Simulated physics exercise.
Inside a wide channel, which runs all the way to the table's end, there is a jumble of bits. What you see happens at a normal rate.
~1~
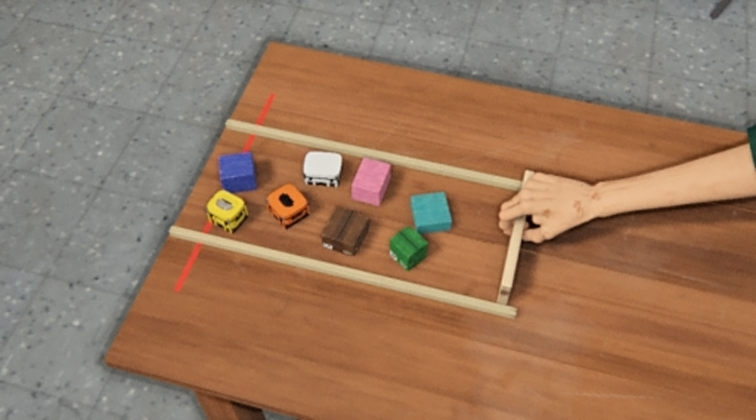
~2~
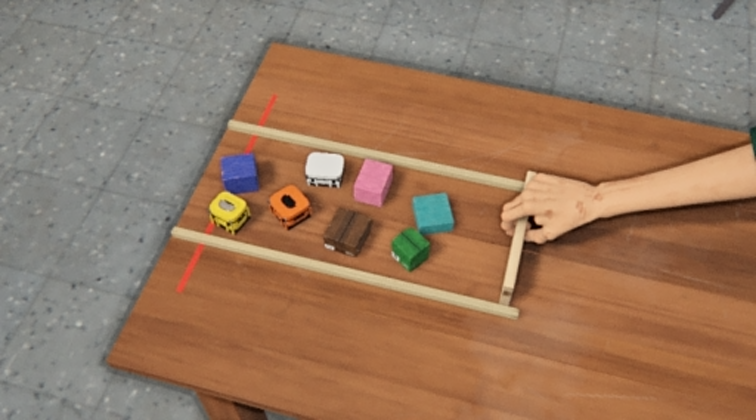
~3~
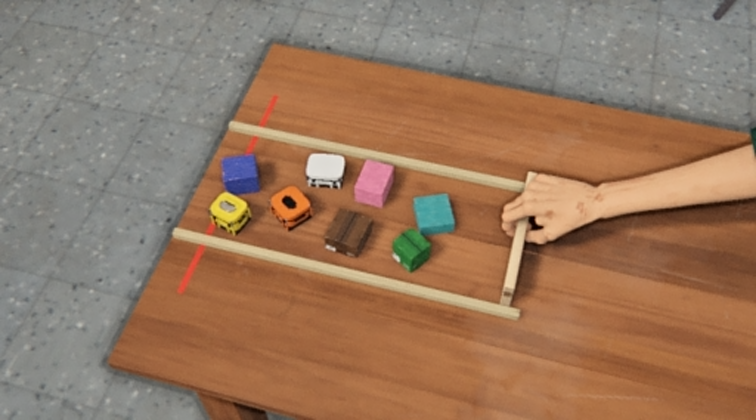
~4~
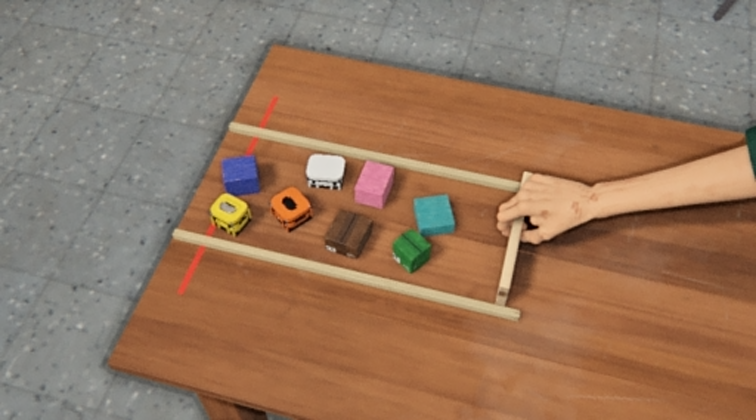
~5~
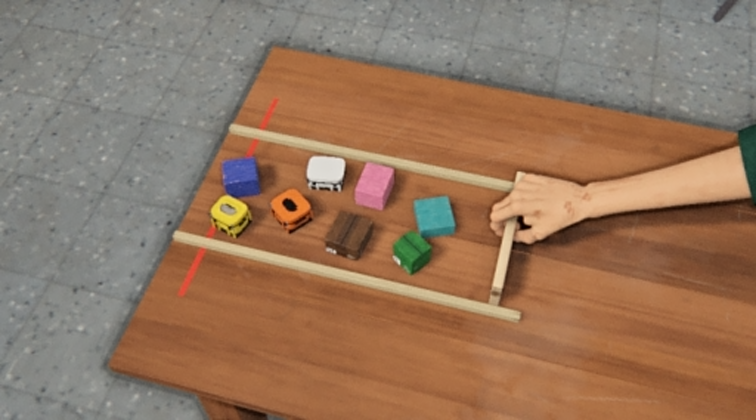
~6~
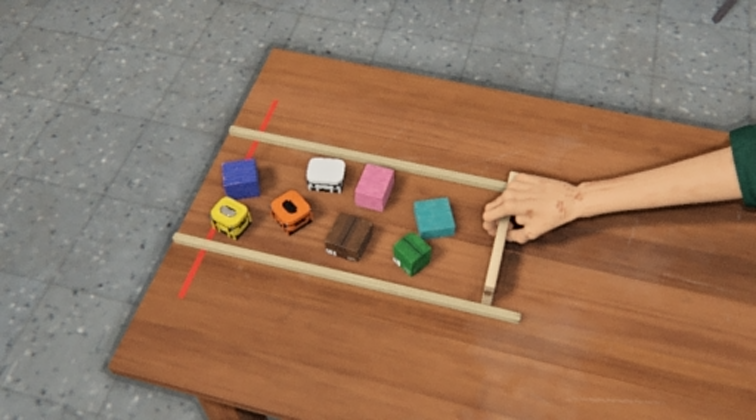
A hand and forearm reach in from the right over a brown wooden table on a grey tiled floor, seen from above at an angle. Between two pale wooden rails lie blue, yellow, orange, white, pink, brown, teal and green boxes and cases, with red tape crossing at the left. The hand holds a pale board still at first, then slides it slightly left, while the pieces stay in place.
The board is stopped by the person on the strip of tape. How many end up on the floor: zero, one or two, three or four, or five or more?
Five and up tumble.
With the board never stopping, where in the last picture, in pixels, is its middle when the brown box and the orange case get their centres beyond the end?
The middle is at (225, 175) when it's the brown box, and at (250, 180) when it's the orange case.
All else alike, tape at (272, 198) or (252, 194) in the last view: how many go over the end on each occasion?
Respectively 2 and 2.
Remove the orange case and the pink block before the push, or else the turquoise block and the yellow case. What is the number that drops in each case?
4 and 3.
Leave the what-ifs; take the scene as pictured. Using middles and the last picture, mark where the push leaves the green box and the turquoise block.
The green box ends at (197, 223) and the turquoise block at (225, 165).
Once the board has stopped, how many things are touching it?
In contact: 3.
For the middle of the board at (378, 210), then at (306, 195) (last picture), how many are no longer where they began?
First 5, then 7.
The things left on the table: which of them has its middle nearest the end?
Nearest at the end: The brown box.
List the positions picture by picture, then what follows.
In the first frame, blue block (238, 173); yellow case (227, 212); orange case (288, 206); board (516, 237); tape (229, 183).
In the second frame, yellow case (229, 213); brown box (348, 232).
In the third frame, orange case (291, 209); board (519, 238).
In the fourth frame, blue block (241, 176); green box (412, 251).
In the fifth frame, yellow case (231, 216); pink block (375, 186).
In the sixth frame, blue block (241, 180); yellow case (231, 218); orange case (292, 213); board (501, 237); tape (233, 190).
Early on, none off yet; blue block at rest near (241, 180); yellow case at rest near (231, 218); orange case at rest near (292, 213).
A while later, none off yet; blue block travelled a little near (231, 175); yellow case at rest near (231, 218); orange case travelled about its own width near (256, 192).
Finally, the number that fall off is five or more; lost, pink block, white case, orange case, yellow case and blue block.
